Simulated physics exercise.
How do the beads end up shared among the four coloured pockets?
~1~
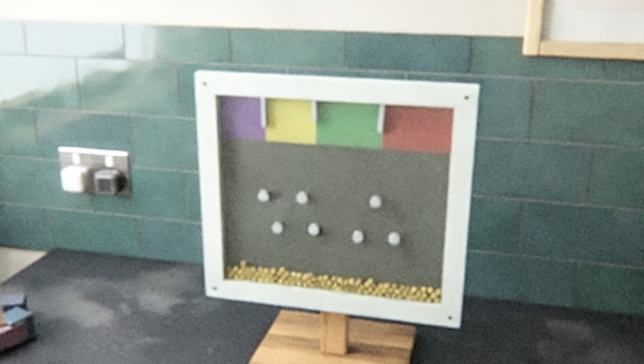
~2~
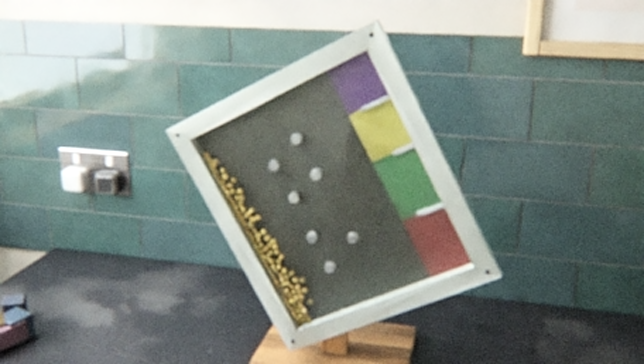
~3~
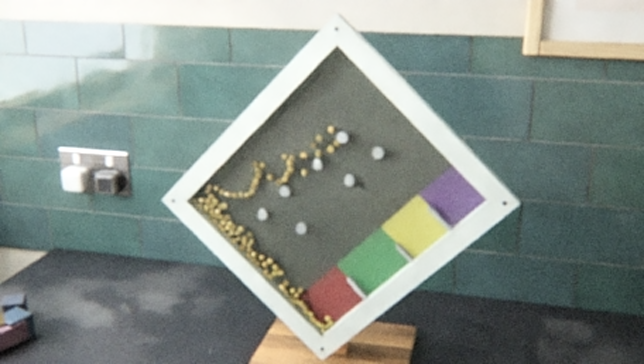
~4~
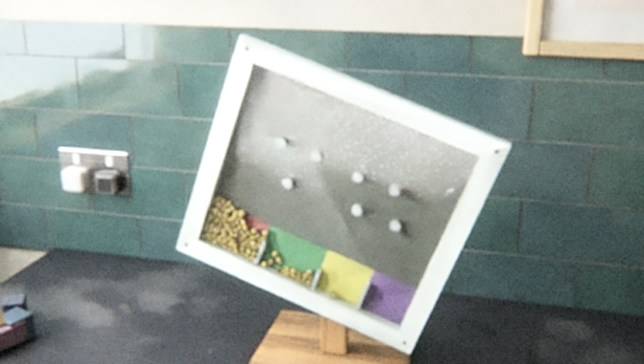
Most of them end up in the red pocket and a smaller share in the green one, while the yellow and purple pockets get few or none.
